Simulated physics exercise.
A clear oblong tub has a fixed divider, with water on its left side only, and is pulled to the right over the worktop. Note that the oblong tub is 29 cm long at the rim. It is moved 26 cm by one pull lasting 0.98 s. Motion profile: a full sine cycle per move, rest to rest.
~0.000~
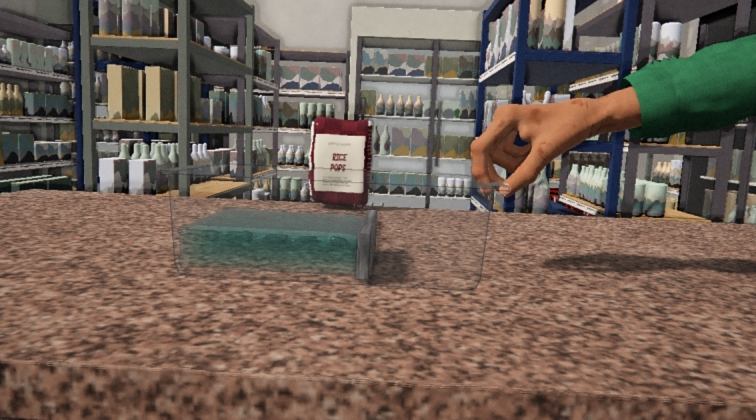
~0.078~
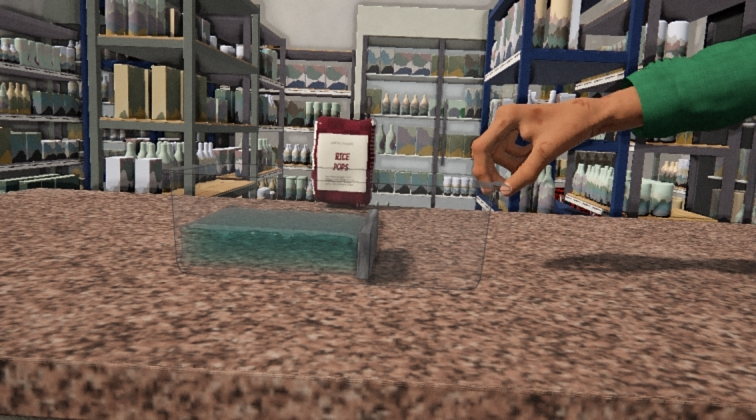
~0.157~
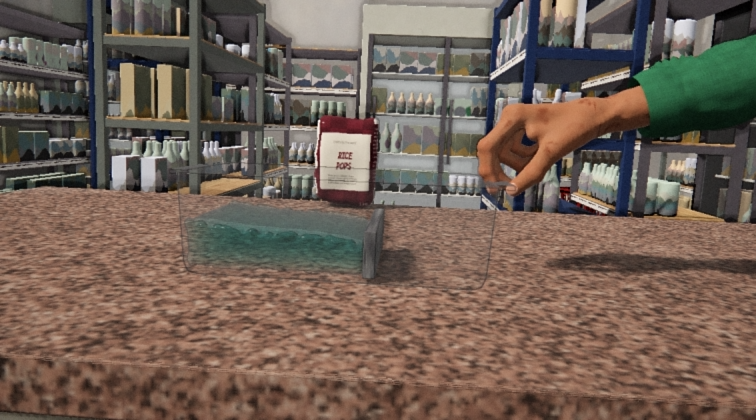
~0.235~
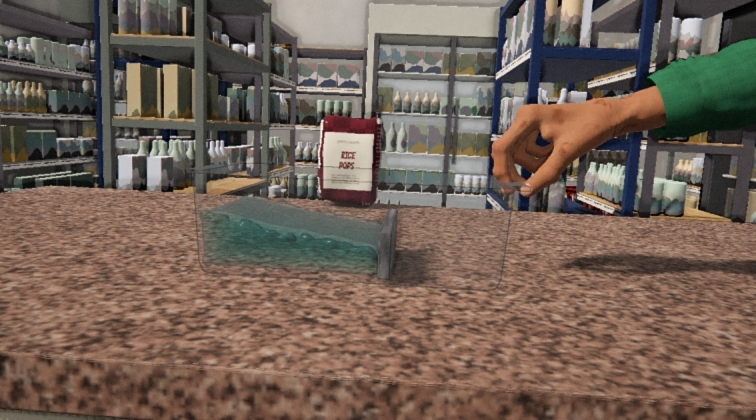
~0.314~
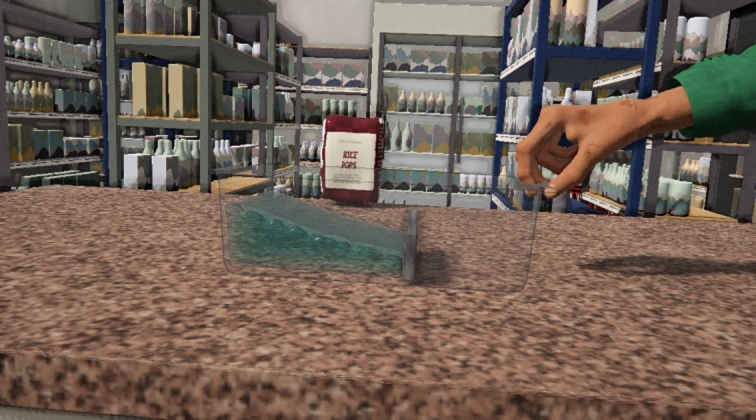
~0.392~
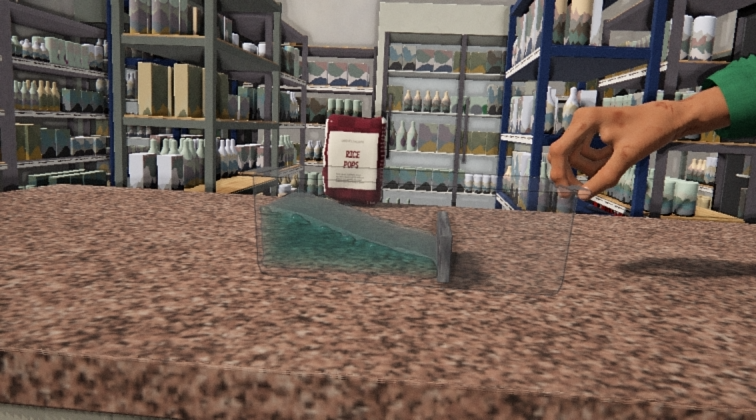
At the start, a clear oblong tub sits on a speckled worktop, with level blue-green water only to the left of its divider and a hand at its right end. The hand pulls the tub rightward, slowly and then faster, and the water slopes up toward the left, its surface turning wavy.
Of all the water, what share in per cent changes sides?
About 20 out of every hundred.
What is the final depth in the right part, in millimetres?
At rest it's around 14 mm deep.
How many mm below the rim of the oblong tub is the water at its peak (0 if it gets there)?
25 mm.
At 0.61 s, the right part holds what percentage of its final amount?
About 0 per cent.
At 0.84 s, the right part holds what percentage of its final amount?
Roughly 70 per cent.
After 0.61 s it has gone 19 cm; 1 per cent is on the right side and 0 is out of the oblong tub.
After 0.84 s it has gone 25 cm; 15 per cent is on the right side and 0 is out of the oblong tub.
After 1.06 s it has gone 26 cm; 18 per cent is on the right side and 0 is out of the oblong tub.
After 1.28 s it has gone 26 cm; 18 per cent is on the right side and 0 is out of the oblong tub.
In the end 20 per cent is on the right side and 0 is out of the oblong tub.
